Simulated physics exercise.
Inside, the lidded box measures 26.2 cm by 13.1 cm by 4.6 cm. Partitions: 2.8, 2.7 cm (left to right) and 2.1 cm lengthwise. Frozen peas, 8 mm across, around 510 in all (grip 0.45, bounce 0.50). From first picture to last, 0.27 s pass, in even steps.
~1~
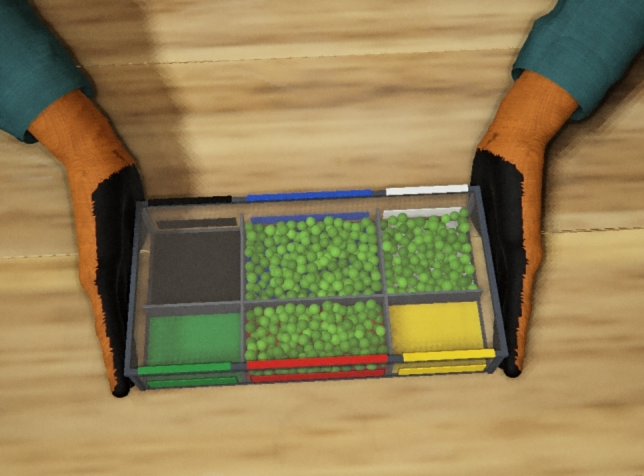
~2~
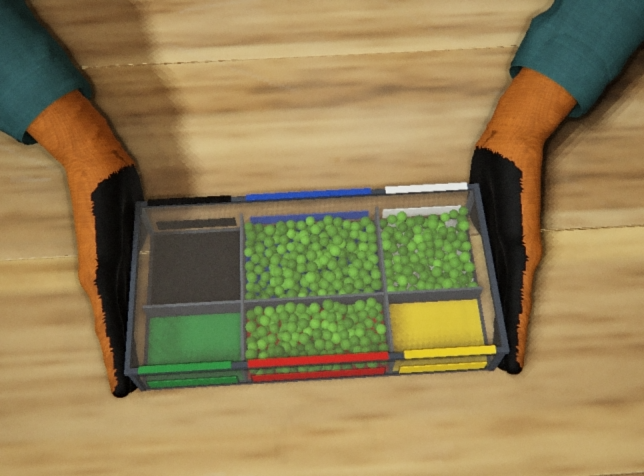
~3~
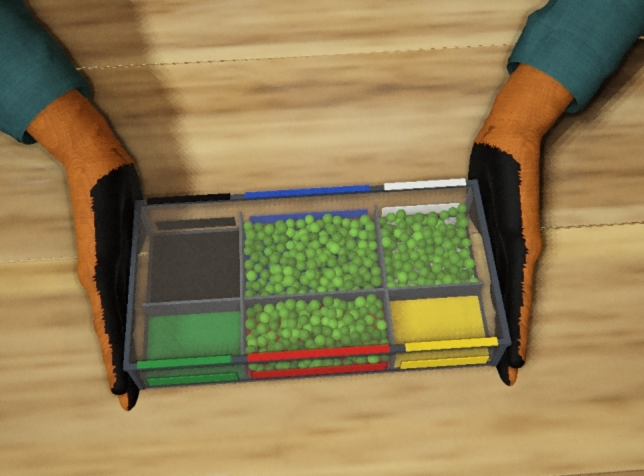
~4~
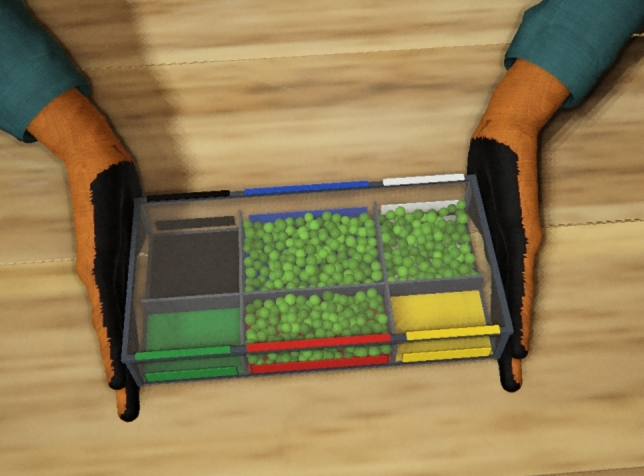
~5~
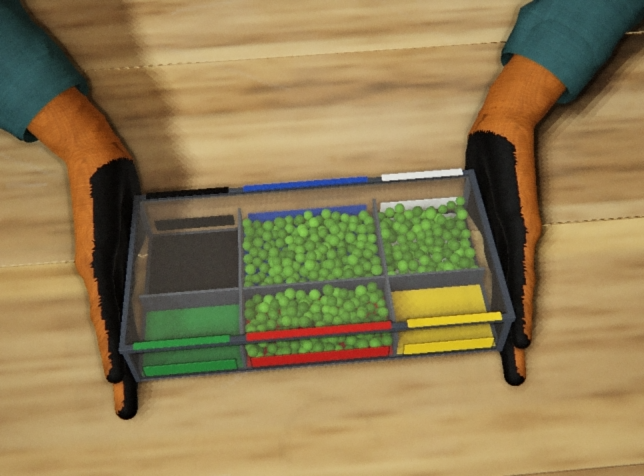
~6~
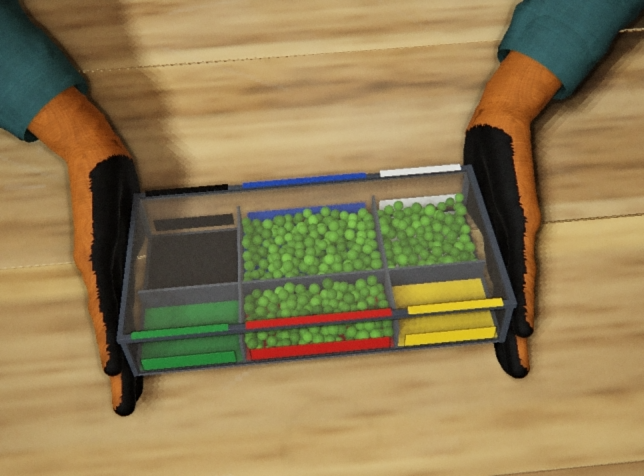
Two gloved hands held a clear-lidded, divided box with green peas in the blue, white and red sections, then gradually tilted it, raising the front edge a little while the peas barely shifted.
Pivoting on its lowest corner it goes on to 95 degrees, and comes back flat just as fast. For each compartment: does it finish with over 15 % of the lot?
Red: Below, blue: Above, green: Below, yellow: Below, white: Above, black: Below.
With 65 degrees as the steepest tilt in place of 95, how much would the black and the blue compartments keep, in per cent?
Then: Black 0, blue 45.
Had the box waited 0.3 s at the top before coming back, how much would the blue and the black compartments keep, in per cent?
In that case blue 65; black 5.
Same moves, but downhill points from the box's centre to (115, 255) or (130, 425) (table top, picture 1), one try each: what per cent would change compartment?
Some 60 and 55 per cent.
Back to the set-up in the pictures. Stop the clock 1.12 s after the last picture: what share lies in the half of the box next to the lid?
Some 40 per cent.
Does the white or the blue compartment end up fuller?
The blue one has more.
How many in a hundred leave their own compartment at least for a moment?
About 25 per cent.
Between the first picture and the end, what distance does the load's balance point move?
Some 3.0 cm.
Then, 1.12 s after the last picture, tilt 95 degrees; red 20 %, blue 55 %, white 25 %.
Then, 1.87 s after the last picture, tilt 42 degrees; red 5 %, blue 65 %, white 30 %, black 5 %.
Then, 2.64 s after the last picture, tilt 0 degrees; red 5 %, blue 65 %, white 30 %, black 5 %.
In the end, red 5 %, blue 65 %, green 0 %, yellow 0 %, white 30 %, black 5 %.
